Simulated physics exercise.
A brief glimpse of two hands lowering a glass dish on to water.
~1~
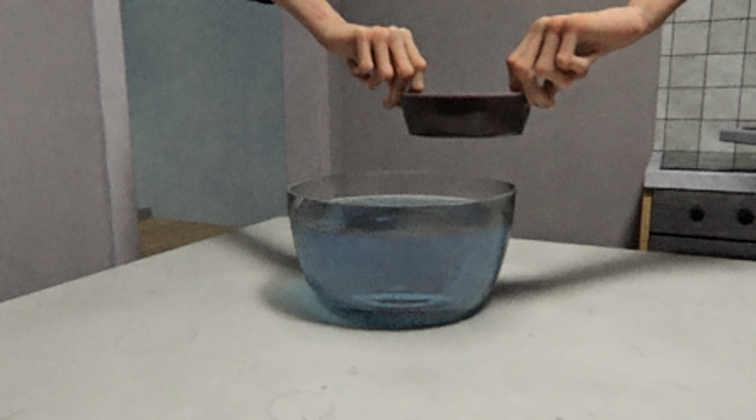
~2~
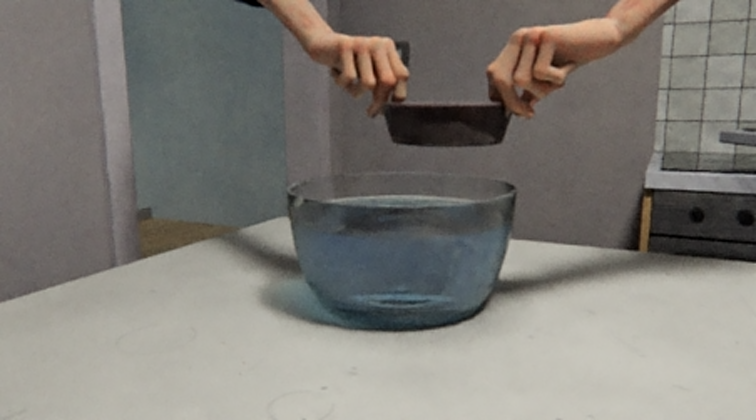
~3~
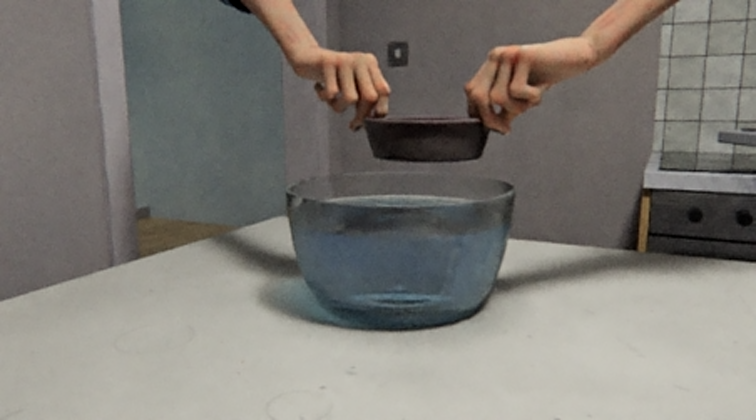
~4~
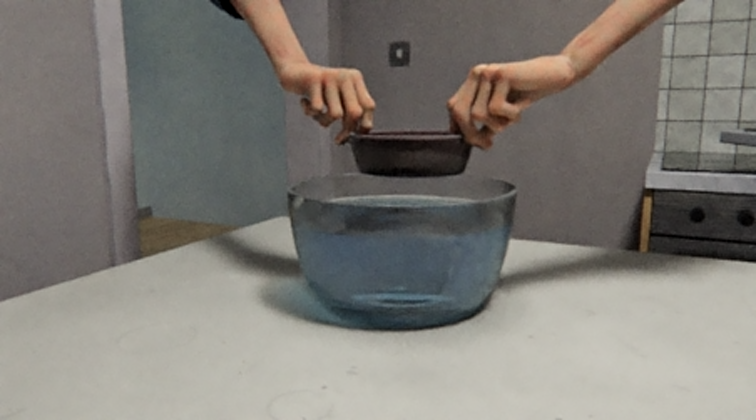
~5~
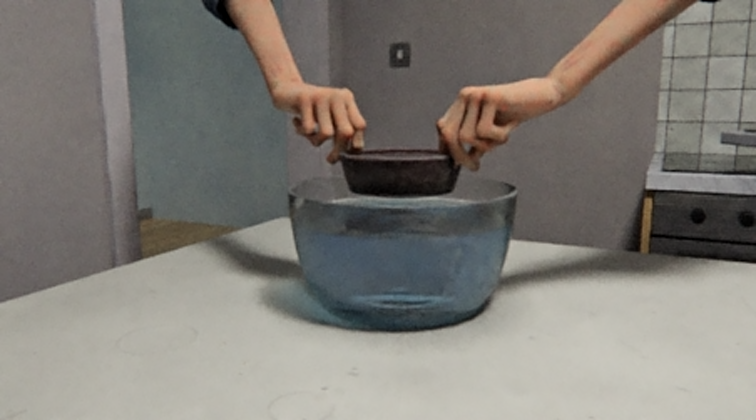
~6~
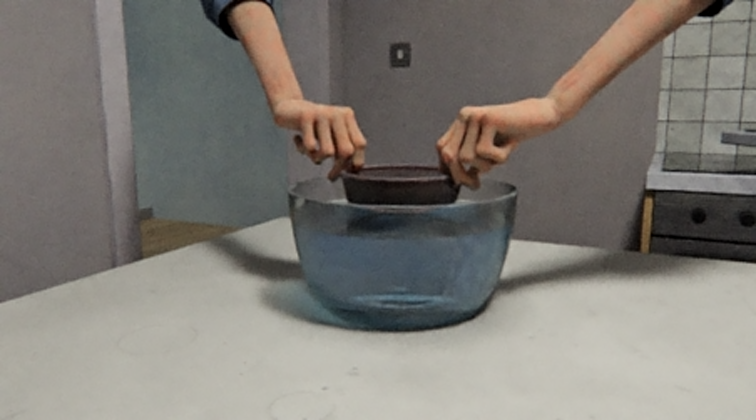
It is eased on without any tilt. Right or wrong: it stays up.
Wrong.
Next, the dish dips into the water.
After that, water pours in over its rim.
Finally, the dish lies on the bottom.
